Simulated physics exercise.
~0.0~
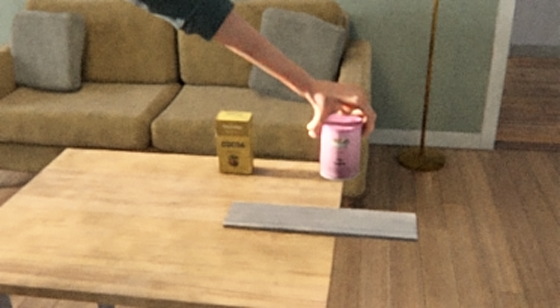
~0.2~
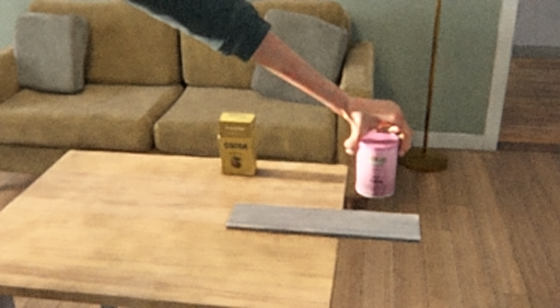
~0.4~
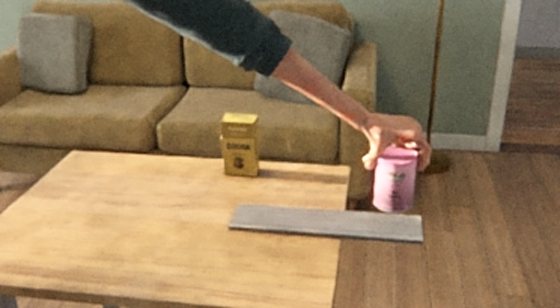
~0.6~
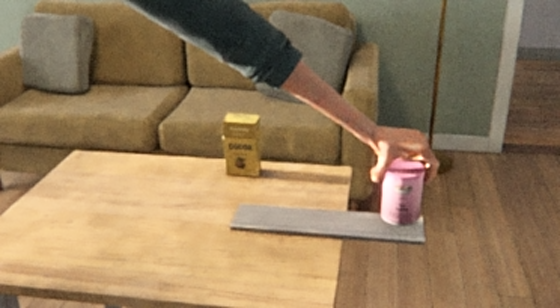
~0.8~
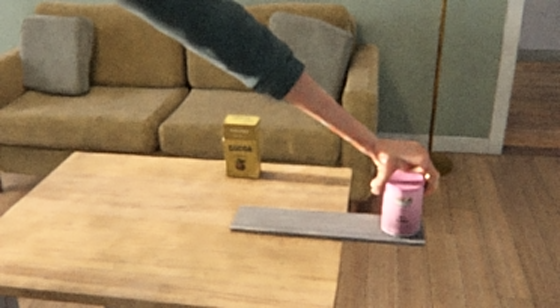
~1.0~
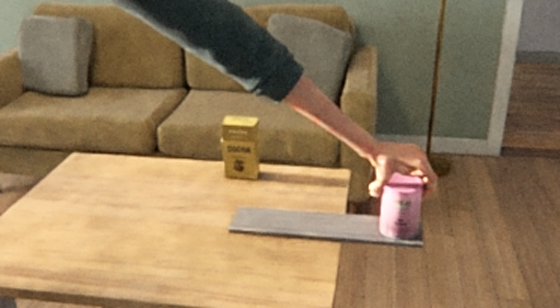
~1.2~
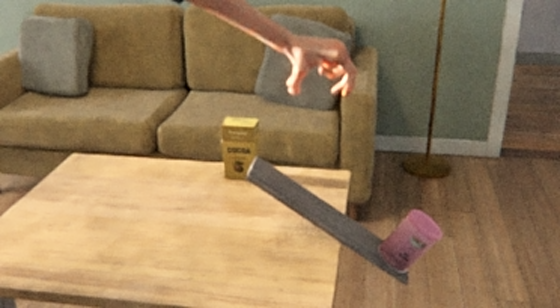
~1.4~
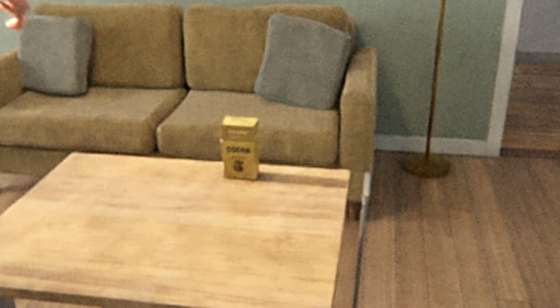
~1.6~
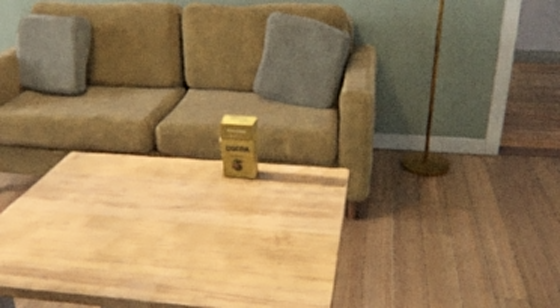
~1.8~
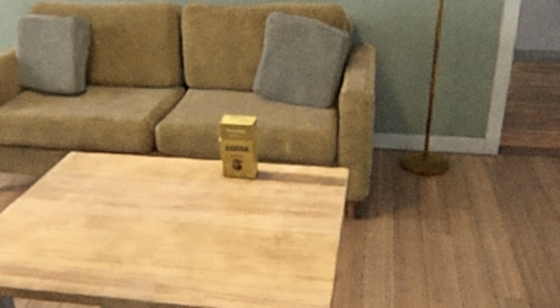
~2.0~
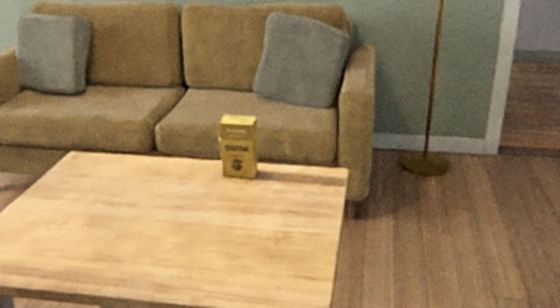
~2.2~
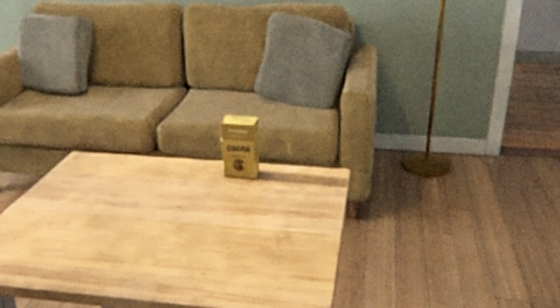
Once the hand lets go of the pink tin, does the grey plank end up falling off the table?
Yes, the plank tips under the tin at its overhanging end and drops off the right side of the table.
A grey plank lies on a light wooden table with its right end jutting past the edge, in a living room seen from slightly above by a gently swaying camera. A yellow carton stands near the table's far right corner, with a tan sofa and grey cushions behind. A hand carries a pink tin rightward and lowers it upright onto the plank's overhanging end. When the hand lets go and draws back, the plank tips steeply and the tin leans over. Both drop out of sight past the table's edge, leaving the carton standing alone.
